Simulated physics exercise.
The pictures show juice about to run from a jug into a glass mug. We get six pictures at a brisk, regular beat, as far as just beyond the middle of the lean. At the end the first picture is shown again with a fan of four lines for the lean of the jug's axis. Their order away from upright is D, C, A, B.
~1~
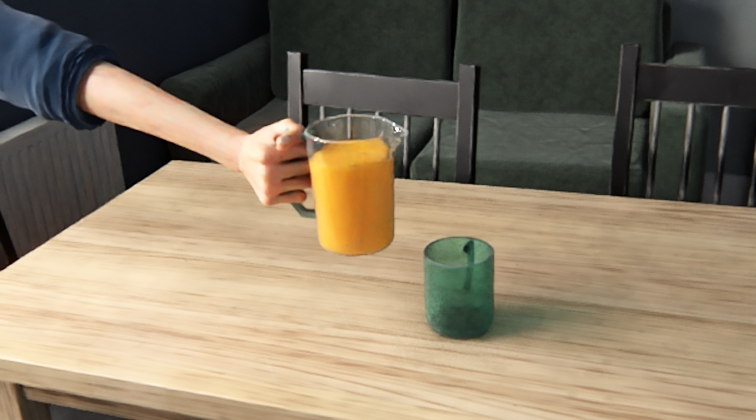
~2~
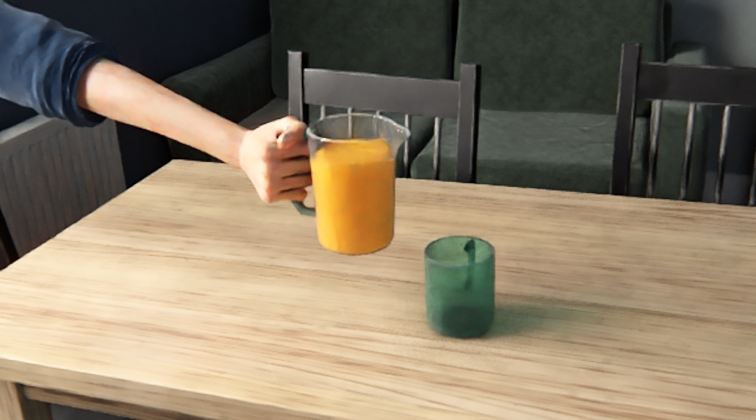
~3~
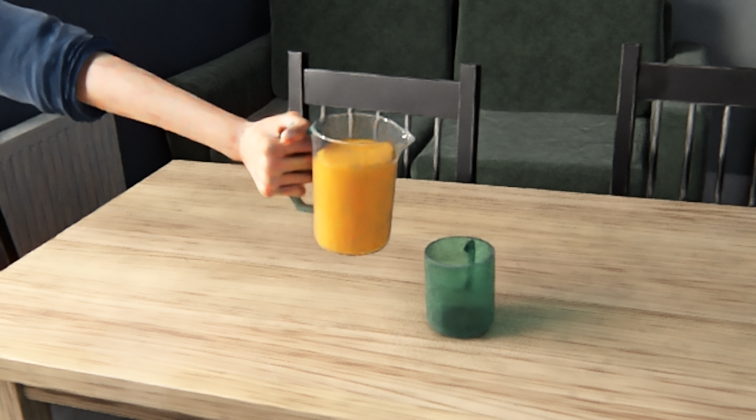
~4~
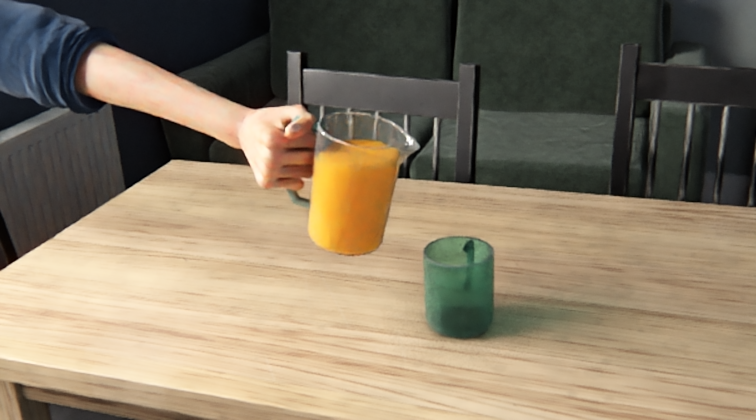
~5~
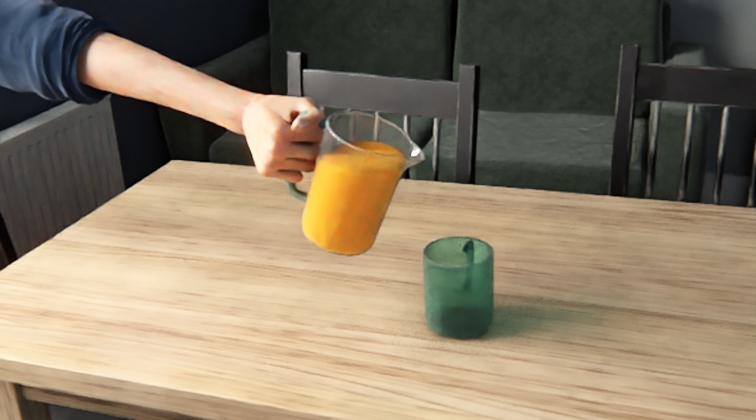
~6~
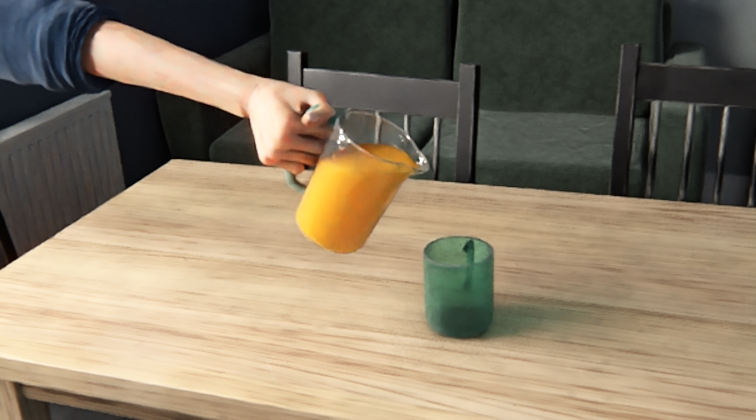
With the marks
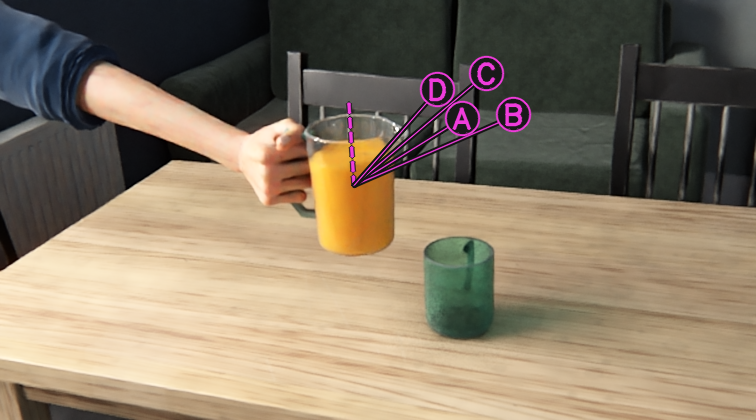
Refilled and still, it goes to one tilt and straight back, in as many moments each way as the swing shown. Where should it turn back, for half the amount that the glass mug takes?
B is best.
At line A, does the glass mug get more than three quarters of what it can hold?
No.
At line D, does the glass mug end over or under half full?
Under.
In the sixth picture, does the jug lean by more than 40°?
No.
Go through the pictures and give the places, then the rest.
Upright, lip at (406, 134); rim of the glass mug round (459, 251); nothing has left yet, in the first picture.
Upright, lip at (408, 135); nothing has left yet, in the second picture.
Tipped about 6°, lip at (412, 140); nothing has left yet, in the third picture.
Tipped about 12°, lip at (417, 148); nothing has left yet, in the fourth picture.
Tipped about 21°, lip at (423, 158); nothing has left yet, in the fifth picture.
Tipped about 29°, lip at (427, 169); nothing has left yet, in the sixth picture.
In magenta, A at (448, 127); B at (498, 122); C at (473, 84); D at (426, 102).
Choosing A, the glass mug ends with about 35 % of what it can hold.
Choosing B, the glass mug ends with about 49 % of what it can hold.
Choosing C, the glass mug ends with about 24 % of what it can hold.
Choosing D, the glass mug ends with about 14 % of what it can hold.
